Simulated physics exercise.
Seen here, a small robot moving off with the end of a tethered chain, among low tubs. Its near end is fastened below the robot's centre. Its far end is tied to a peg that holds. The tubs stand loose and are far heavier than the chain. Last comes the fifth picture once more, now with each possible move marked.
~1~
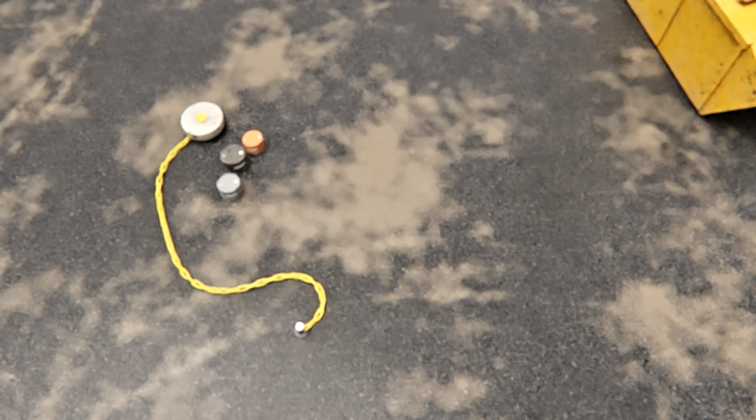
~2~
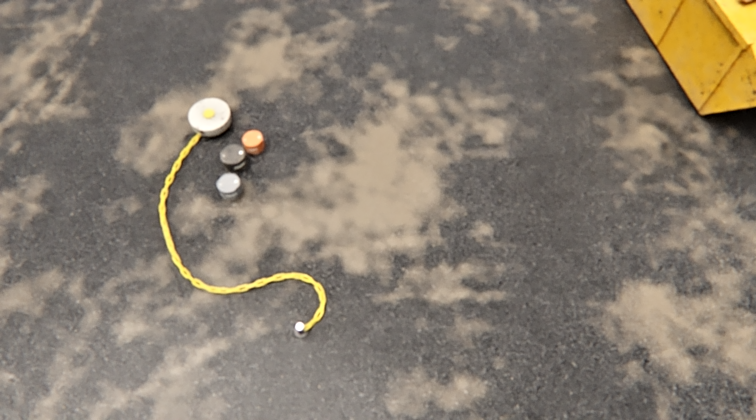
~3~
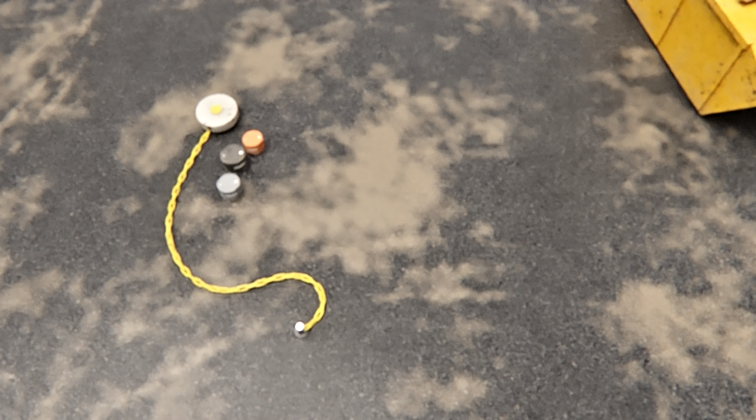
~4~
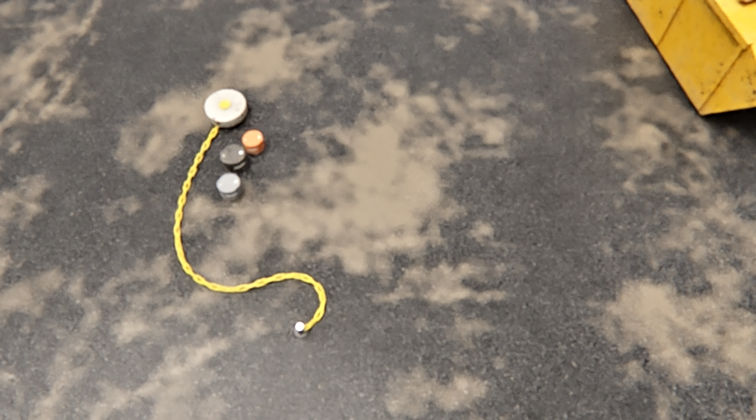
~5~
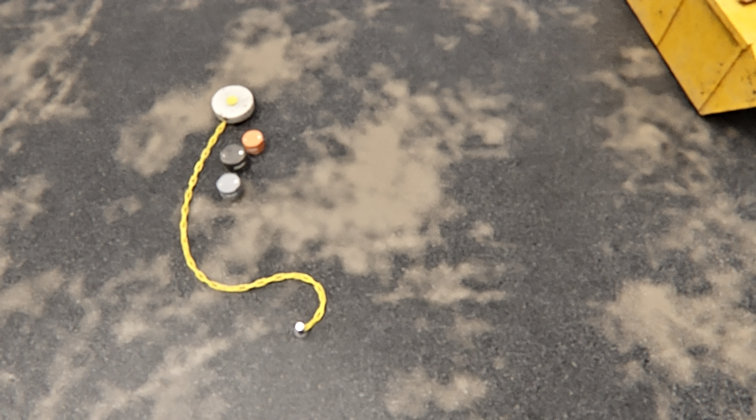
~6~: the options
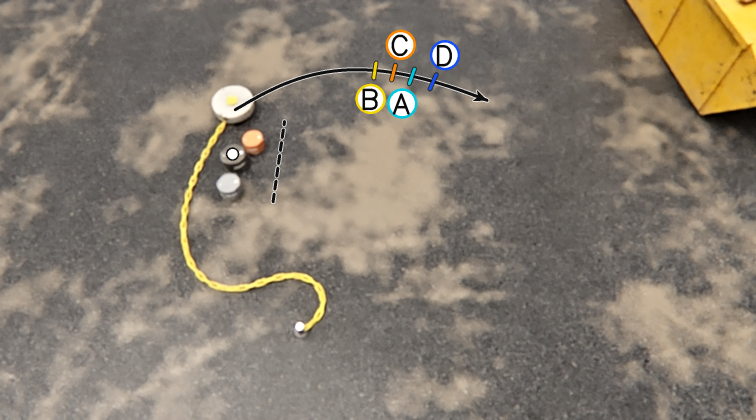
At first, a round white robot with a yellow centre sits beside grey, black and orange tubs, a twisted yellow chain curving from it to a small peg. The robot then moves slightly up and to the right, drawing the chain's upper part rightward while the tubs stay still.
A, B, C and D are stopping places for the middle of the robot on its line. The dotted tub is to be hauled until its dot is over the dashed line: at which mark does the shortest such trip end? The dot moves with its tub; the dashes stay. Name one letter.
As far as tick A.
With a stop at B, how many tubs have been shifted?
Three.
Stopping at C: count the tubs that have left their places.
Three.
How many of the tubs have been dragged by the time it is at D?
Three.
On the marked copy, A at (412, 76); B at (375, 71); C at (393, 73); D at (433, 82); the dashed line at (279, 160); the route from (235, 110) via (359, 70) to (487, 100); the white dot at (233, 154).
Taking A. A third of the way, robot (292, 76); black tub (234, 158).
Two thirds of the way, robot (357, 65); black tub (248, 161); orange tub (259, 145); grey tub (250, 181).
When it is over, robot (412, 72); black tub (283, 165); orange tub (296, 150); grey tub (277, 185); the dot on the black tub is over the dashed line.
As for the rest, B leaves the dotted tub short, at (262, 162); C leaves the dotted tub short, at (273, 163); D does it too, but is farther than needed.
